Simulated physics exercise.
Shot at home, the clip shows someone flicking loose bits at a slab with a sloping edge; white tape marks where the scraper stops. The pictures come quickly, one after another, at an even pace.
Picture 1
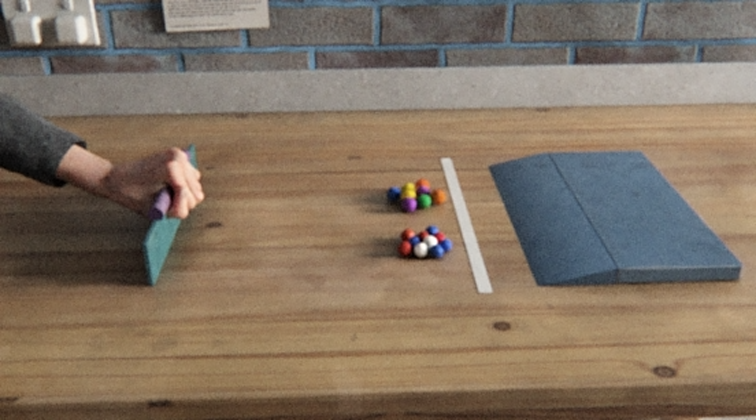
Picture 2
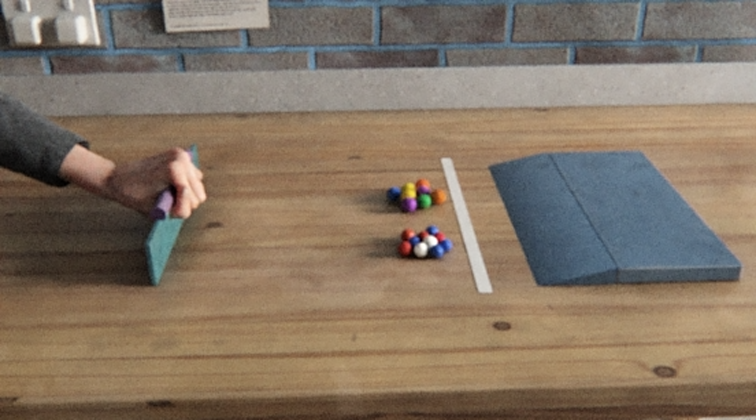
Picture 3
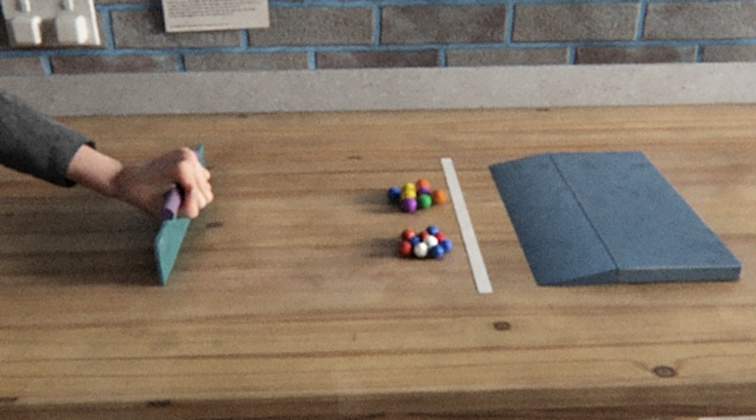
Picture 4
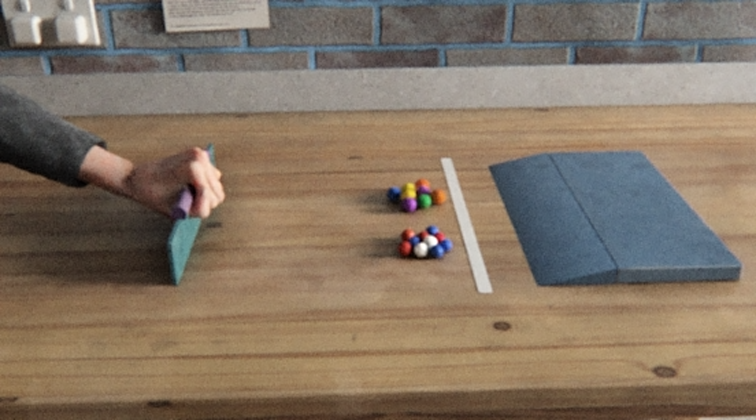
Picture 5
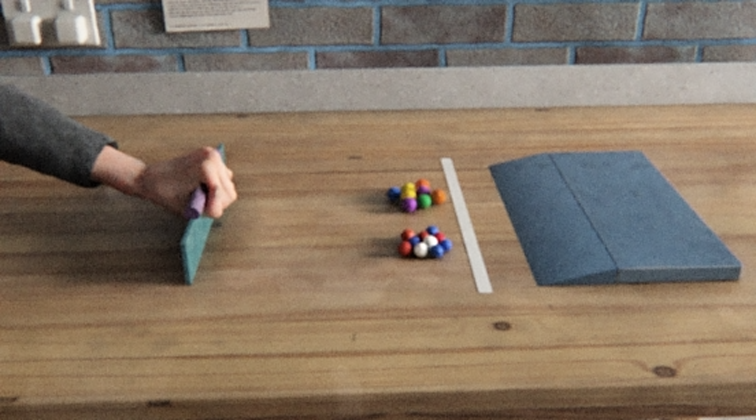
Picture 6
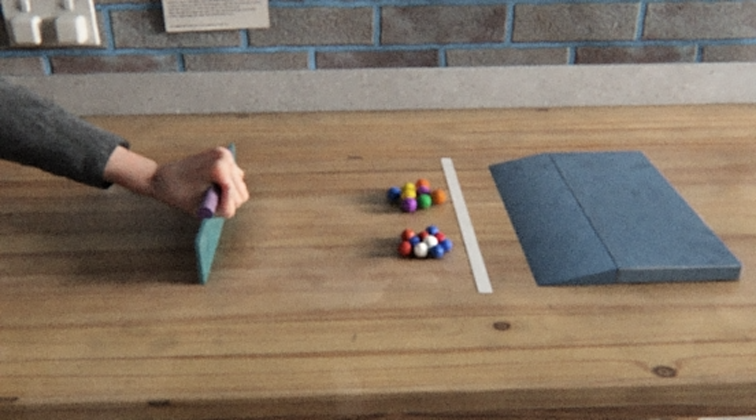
To begin with, a hand at the left grips the purple handle of a green scraper on a wooden table, with two clusters of small colourful balls, a white strip and a blue sloping slab to its right. The hand then slides the scraper slowly a short way rightward, while the balls stay still.
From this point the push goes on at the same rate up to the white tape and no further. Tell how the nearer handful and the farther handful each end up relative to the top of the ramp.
The nearer handful ends up below the top. The farther handful ends up below the top.
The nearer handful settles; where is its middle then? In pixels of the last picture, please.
Its centre ends up around (496, 246).
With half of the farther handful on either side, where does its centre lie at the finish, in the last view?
About (477, 194).
Then, 0.65 s past the last view, scraper still moving, near (349, 183); nearer handful all short of the ramp; farther handful all short of the ramp.
Then, 1.32 s past the last view, scraper stopped at the white tape; nearer handful all short of the ramp; farther handful all short of the ramp.
Then, 1.60 s past the last view, scraper stopped at the white tape; nearer handful about two thirds on the ramp, about a third short of the ramp; farther handful about half on the ramp, about half short of the ramp.
Finally, scraper stopped at the white tape; nearer handful none past the top, all short of the ramp; farther handful none past the top, all short of the ramp.
